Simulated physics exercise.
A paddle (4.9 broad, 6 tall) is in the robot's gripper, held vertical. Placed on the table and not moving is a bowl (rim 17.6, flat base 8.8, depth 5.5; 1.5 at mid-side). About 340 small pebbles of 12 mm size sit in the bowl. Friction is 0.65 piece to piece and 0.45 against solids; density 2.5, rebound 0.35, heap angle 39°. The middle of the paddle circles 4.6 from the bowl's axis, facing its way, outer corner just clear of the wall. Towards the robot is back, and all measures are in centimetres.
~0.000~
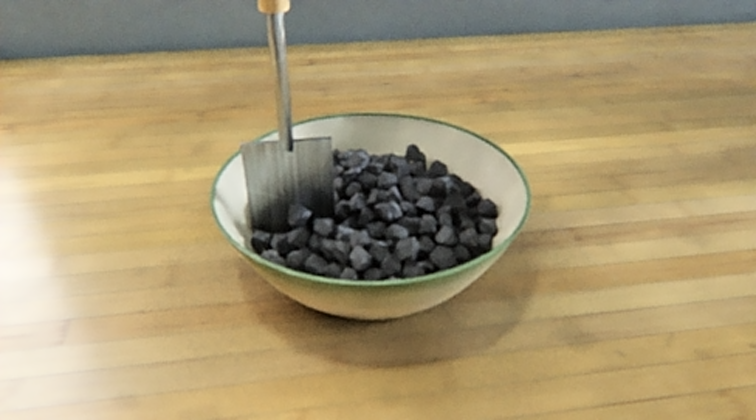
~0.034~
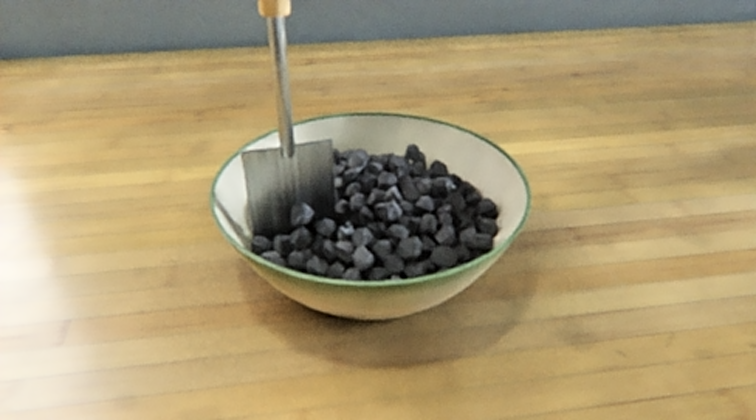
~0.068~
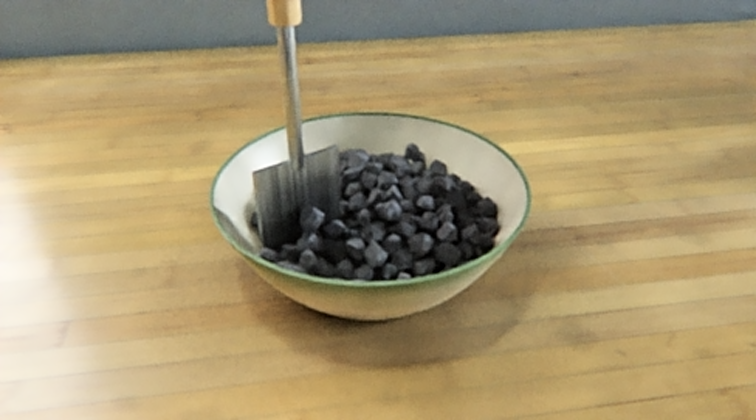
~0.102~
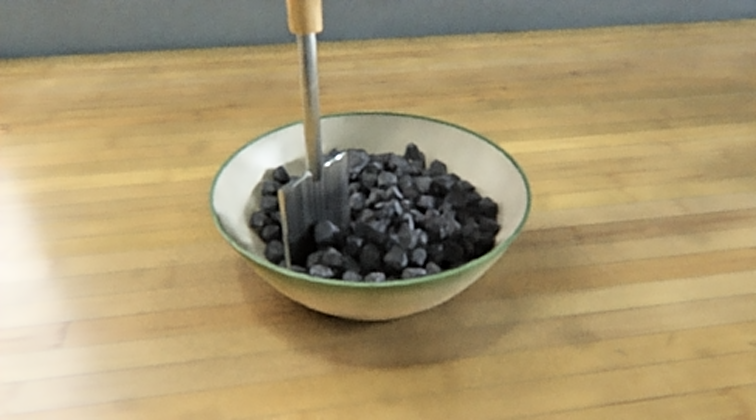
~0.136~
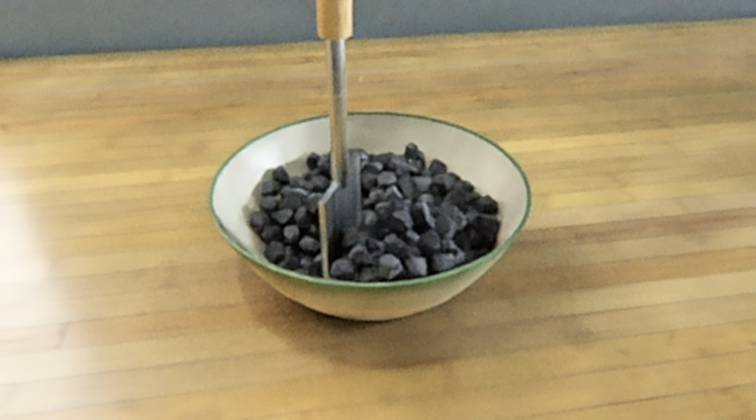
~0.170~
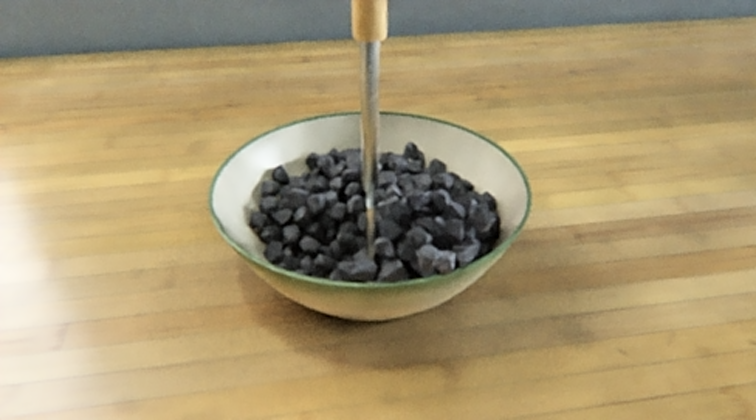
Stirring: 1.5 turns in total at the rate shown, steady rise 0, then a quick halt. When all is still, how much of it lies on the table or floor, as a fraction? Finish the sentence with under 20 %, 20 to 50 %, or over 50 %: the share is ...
The share is 20 to 50 %.
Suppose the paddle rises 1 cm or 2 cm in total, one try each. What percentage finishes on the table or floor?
Roughly 35 and 30 per cent.
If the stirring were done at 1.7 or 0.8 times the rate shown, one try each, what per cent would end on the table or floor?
55 % and 35 %.
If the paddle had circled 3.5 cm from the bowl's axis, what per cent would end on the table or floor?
It would be near 35 per cent.
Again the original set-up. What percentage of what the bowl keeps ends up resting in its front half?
It comes to near 30 percent.
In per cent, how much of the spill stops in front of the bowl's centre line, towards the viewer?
Around 40 percent of the pieces.
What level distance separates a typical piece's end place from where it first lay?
About 10 centimetres.
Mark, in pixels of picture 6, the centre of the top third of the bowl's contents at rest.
Looks like roughly (420, 165) to me.
By 0.50 s, 260° round, highest piece 9 above the table; 285 in the bowl, 39 on the table or floor, 13 in flight or on the tool.
By 0.83 s, 80° round, highest piece 8 above the table; 230 in the bowl, 98 on the table or floor, 9 in flight or on the tool.
By 1.20 s, 180° round, highest piece 6 above the table; 211 in the bowl, 126 on the table or floor.
By 1.90 s, 180° round, highest piece 6 above the table; 211 in the bowl, 126 on the table or floor.
Final count, 211 in the bowl, 126 on the table or floor. That is 37 % on the table or floor.
